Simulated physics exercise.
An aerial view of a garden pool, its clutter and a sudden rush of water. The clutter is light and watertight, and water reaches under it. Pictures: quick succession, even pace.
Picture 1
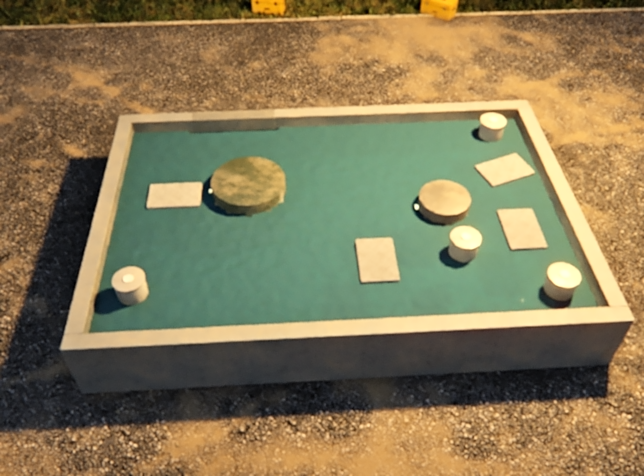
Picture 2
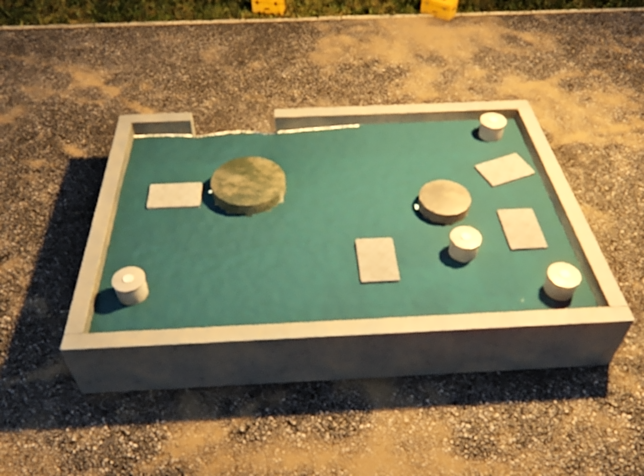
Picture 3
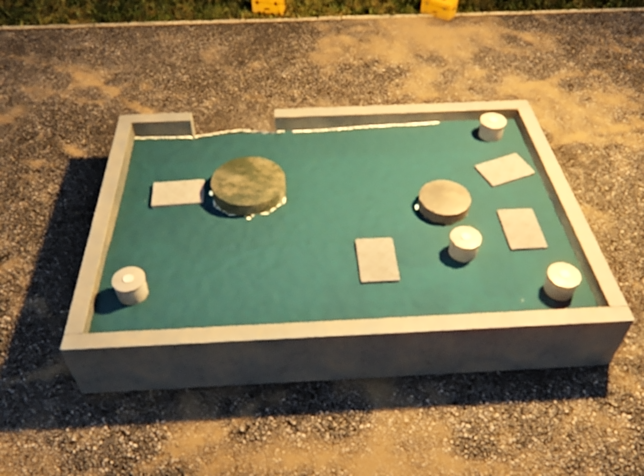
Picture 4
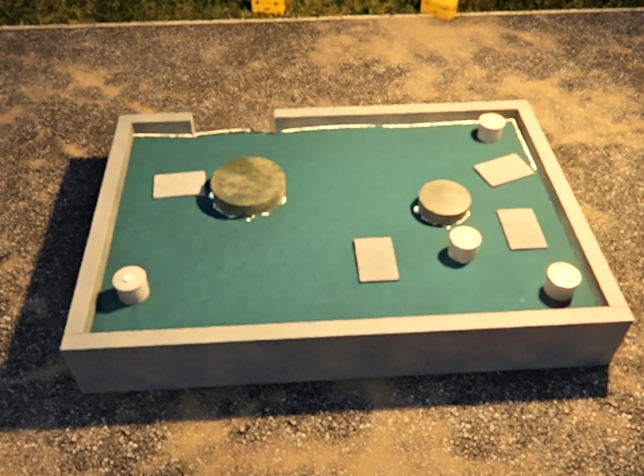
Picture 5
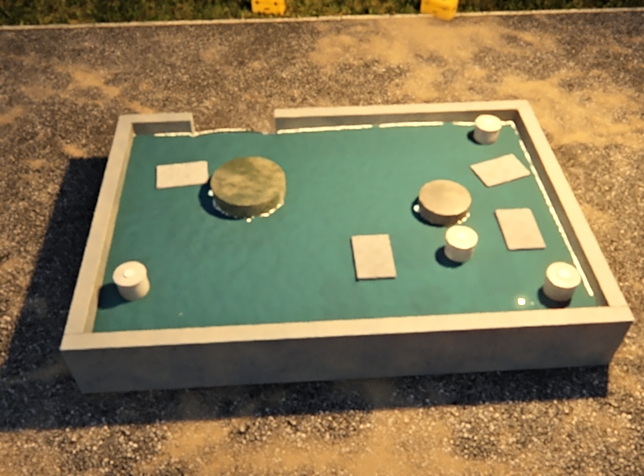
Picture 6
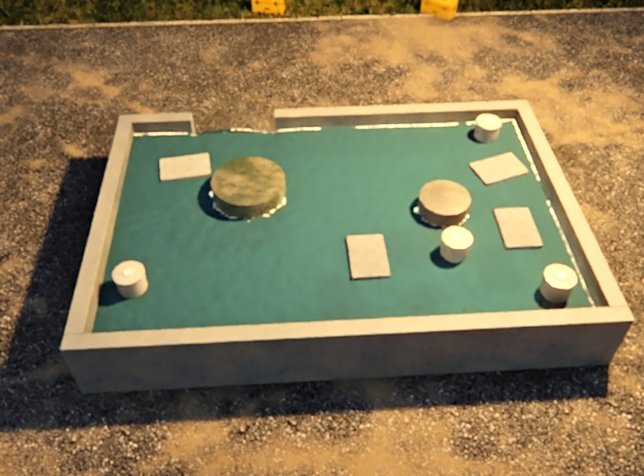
A walled pool of teal water losing a section of its back wall, its floating slabs and white tubs then drifting slightly.
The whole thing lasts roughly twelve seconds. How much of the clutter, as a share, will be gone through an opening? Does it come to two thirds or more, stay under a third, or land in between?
Under a third.
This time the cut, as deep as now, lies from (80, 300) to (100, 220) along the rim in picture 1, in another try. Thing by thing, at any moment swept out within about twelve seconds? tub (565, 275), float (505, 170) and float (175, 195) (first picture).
One by one, that's not lost, not lost, lost.
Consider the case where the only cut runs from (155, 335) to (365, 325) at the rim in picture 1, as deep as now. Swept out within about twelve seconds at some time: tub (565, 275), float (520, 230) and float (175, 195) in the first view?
The first never exits, the second never exits, the third exits.
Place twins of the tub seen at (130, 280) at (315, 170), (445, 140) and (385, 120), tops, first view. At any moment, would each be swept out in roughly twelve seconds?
One after the other: Washed out, kept in, yes.
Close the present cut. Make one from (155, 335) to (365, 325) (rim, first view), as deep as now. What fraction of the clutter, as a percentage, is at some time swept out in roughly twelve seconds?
Close to 50 percent.
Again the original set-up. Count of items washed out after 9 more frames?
That makes 1.
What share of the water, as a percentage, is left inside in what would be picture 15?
Estimate: Near 80 in a hundred.
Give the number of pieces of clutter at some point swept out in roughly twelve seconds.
The total is 1.
A moment on, 0 of 8 are out; 8 afloat.
Next, 1 of 8 are out; 7 afloat.
Later, 1 of 8 are out; 7 afloat.
In the end, 1 of 8 are out; 7 afloat.
